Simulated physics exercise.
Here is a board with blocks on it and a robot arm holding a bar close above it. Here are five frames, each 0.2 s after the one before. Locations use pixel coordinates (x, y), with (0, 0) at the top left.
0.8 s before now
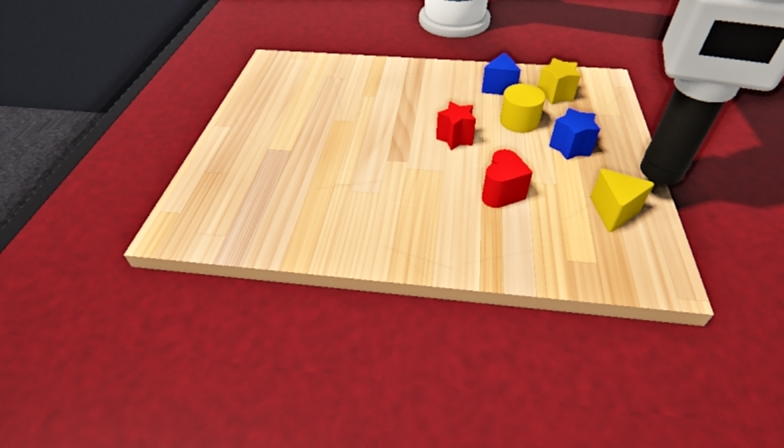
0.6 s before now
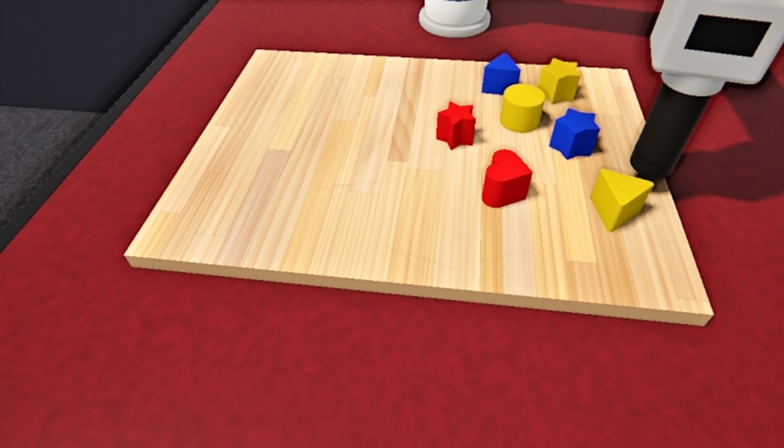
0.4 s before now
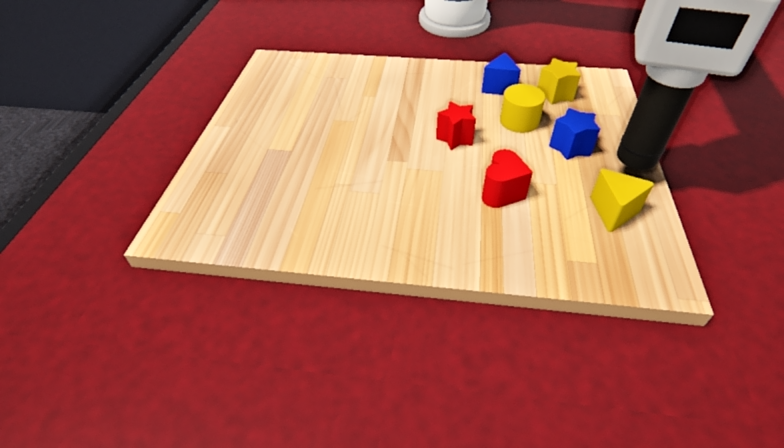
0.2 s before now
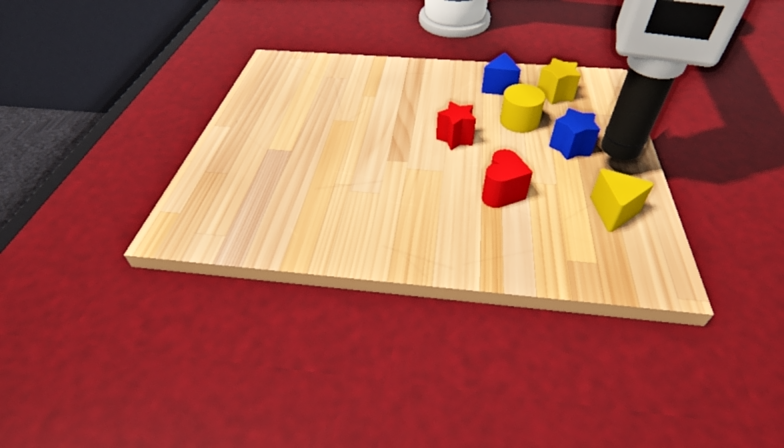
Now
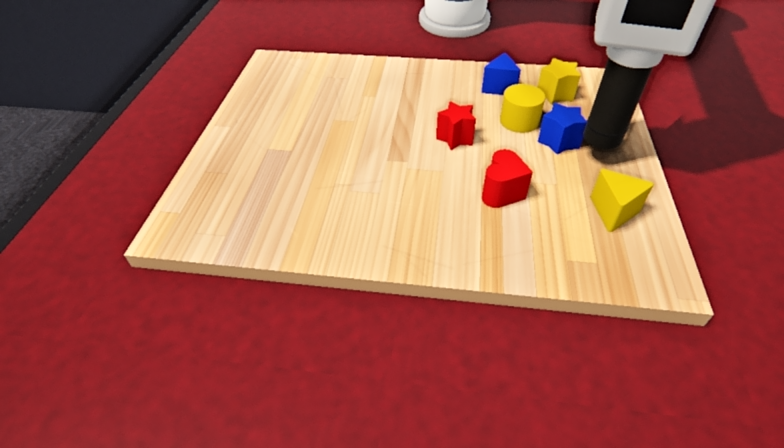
A white robot arm holding a black bar reaches in from the upper right over a pale wooden board on a red surface, seen from above at an angle. Small red, blue and yellow blocks cluster on the board's right half, with a white cylindrical object behind. The bar slides steadily left, then nudges the blue star block slightly left, while the other blocks and camera stay still.
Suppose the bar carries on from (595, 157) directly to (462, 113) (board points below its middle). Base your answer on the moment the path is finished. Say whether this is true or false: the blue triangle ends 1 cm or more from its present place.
Answer: True.
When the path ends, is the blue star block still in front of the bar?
In short: Yes.
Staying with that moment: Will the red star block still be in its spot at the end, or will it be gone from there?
The push misses it.
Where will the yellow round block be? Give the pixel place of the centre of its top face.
I predict (459, 55).
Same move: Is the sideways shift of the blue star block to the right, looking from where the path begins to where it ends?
Yes, that is how it ends up.
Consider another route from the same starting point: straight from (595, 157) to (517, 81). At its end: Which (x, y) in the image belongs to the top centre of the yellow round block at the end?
Final place: (492, 89).
The first path, step by step. One third of the way, bar at (552, 122); yellow round block at (499, 80); blue star block at (523, 96), turned 20° clockwise.
Two thirds of the way, bar at (507, 108); blue triangle at (500, 59), turned 35° clockwise; yellow round block at (473, 66); blue star block at (484, 83), turned 40° clockwise.
At the end, bar at (464, 95); red star block in place; blue triangle at (500, 58), turned 40° clockwise; yellow round block at (459, 55); blue star block at (447, 72), turned 70° clockwise.
